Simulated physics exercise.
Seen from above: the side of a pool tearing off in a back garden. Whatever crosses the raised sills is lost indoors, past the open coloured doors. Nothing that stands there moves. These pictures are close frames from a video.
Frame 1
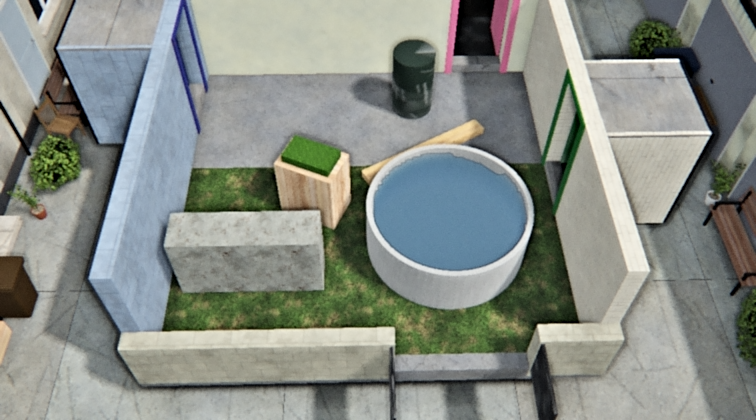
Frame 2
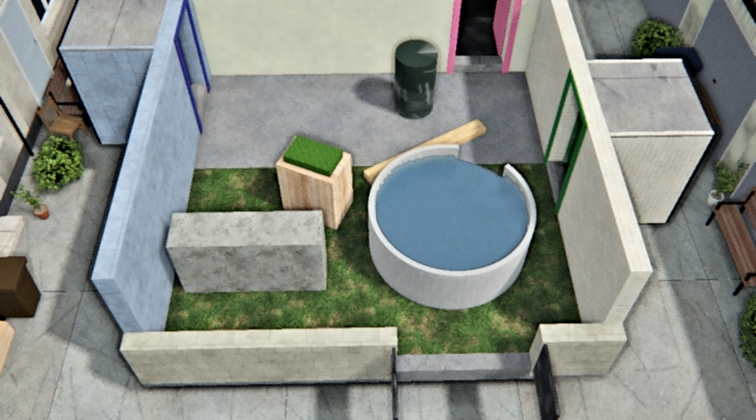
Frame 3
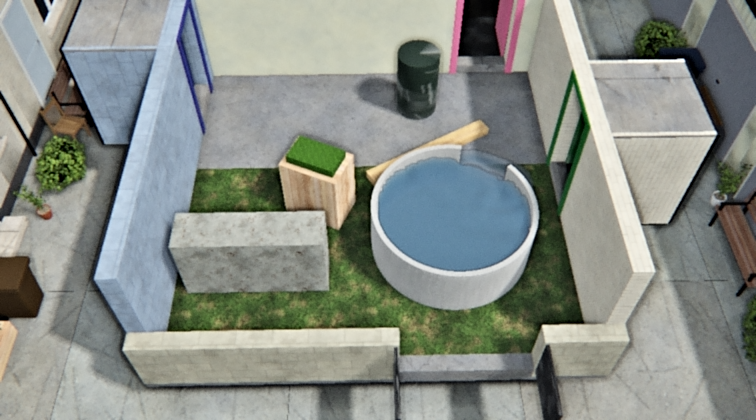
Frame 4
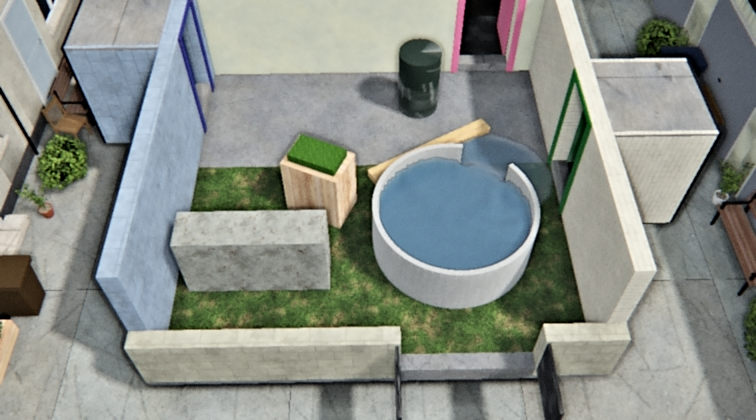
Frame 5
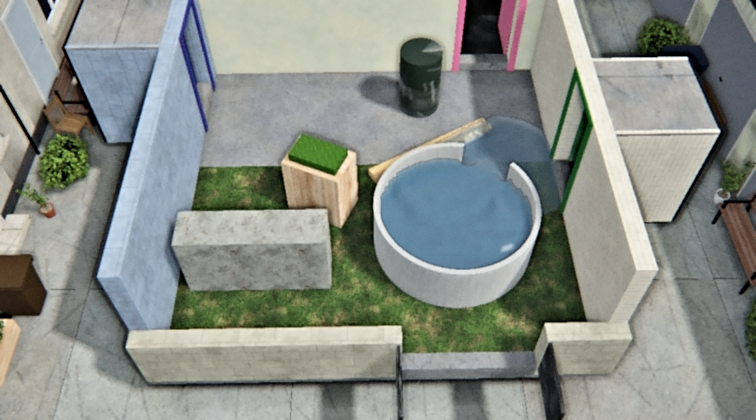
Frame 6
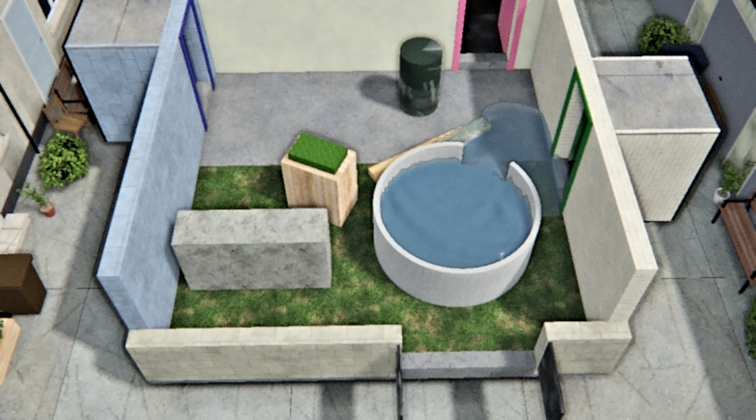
In this clip, seen from above, a round pool of still water in a walled back garden loses a section of its far side, and water pours through the gap, spreading across the grass and paving behind it.
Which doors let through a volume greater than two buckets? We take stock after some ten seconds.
Checking each one: The green door lets through more; the pink door lets through more; the blue door lets through less or just two.
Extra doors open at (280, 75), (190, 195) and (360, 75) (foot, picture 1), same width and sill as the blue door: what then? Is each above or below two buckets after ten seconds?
Stays within it; stays within it; stays within it.
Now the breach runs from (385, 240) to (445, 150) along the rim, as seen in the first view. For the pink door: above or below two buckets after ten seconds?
Result - pink undershoots.
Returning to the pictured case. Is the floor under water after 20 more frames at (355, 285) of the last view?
That spot will be spared.
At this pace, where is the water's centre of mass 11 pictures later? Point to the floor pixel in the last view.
It is around (467, 191).
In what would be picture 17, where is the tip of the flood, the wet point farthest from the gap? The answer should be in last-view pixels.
The farthest wet spot is near (365, 71).
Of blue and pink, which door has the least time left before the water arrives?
My pick is the pink door.
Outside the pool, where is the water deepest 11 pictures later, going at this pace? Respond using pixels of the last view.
My best guess is roughly (525, 82).
A moment on, water covers 25 % of the floor; the green door over two buckets in, the pink door wet at the sill, nothing in, the blue door not reached.
Next, water covers 30 % of the floor; the green door over two buckets in, the pink door over two buckets in, the blue door not reached.
Then, water covers 55 % of the floor; the green door over two buckets in, the pink door far over two buckets in, the blue door wet at the sill, nothing in.
Later, water covers 75 % of the floor; the green door far over two buckets in, the pink door far over two buckets in, the blue door wet at the sill, nothing in.
In the end, water covers 95 % of the floor; the green door far over two buckets in, the pink door far over two buckets in, the blue door wet at the sill, nothing in.
